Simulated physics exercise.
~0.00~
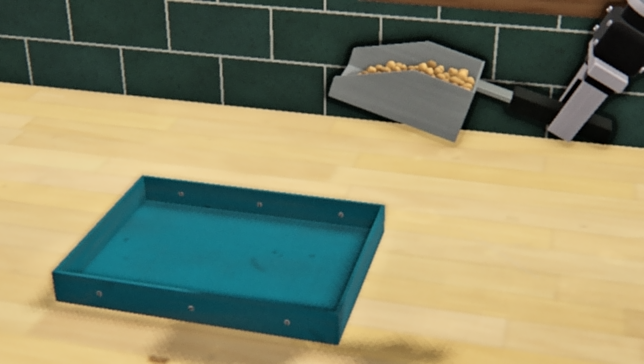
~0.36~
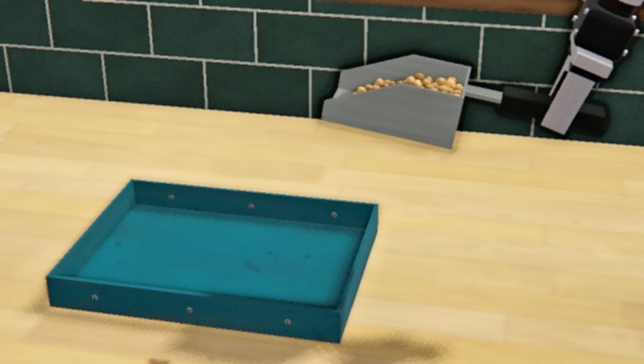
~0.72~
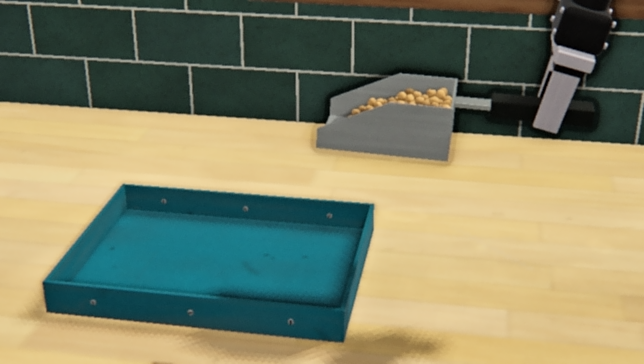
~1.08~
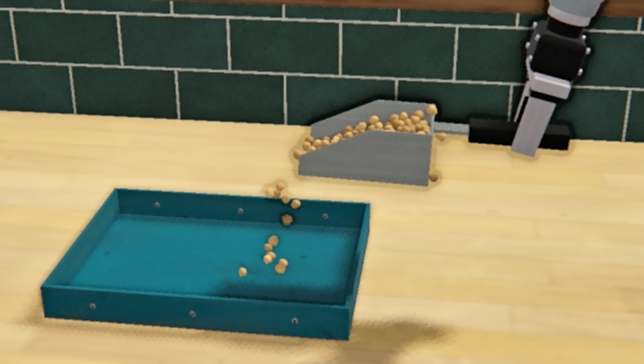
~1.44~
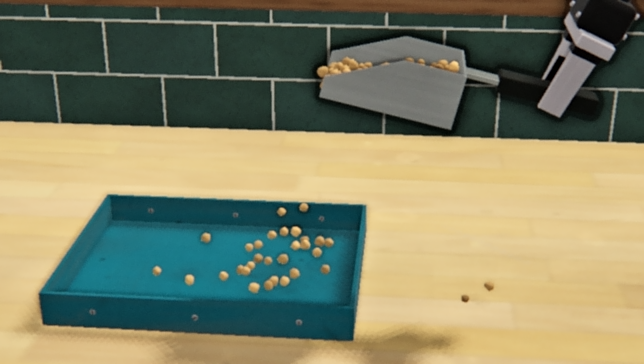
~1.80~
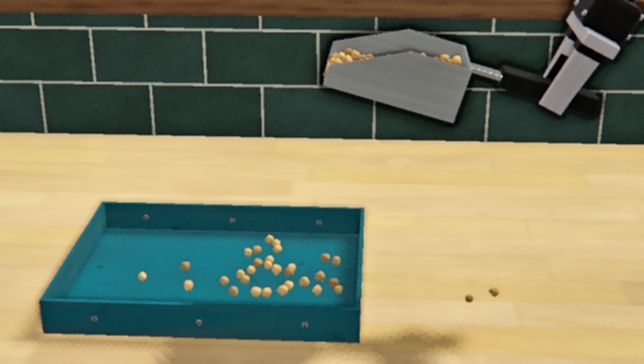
The video shows a robot arm lowering a grey scoop of dried chickpeas behind a teal tray on a wooden counter, then raising it as some spill into the tray, leaving a couple on the counter and many chickpeas still in the scoop.
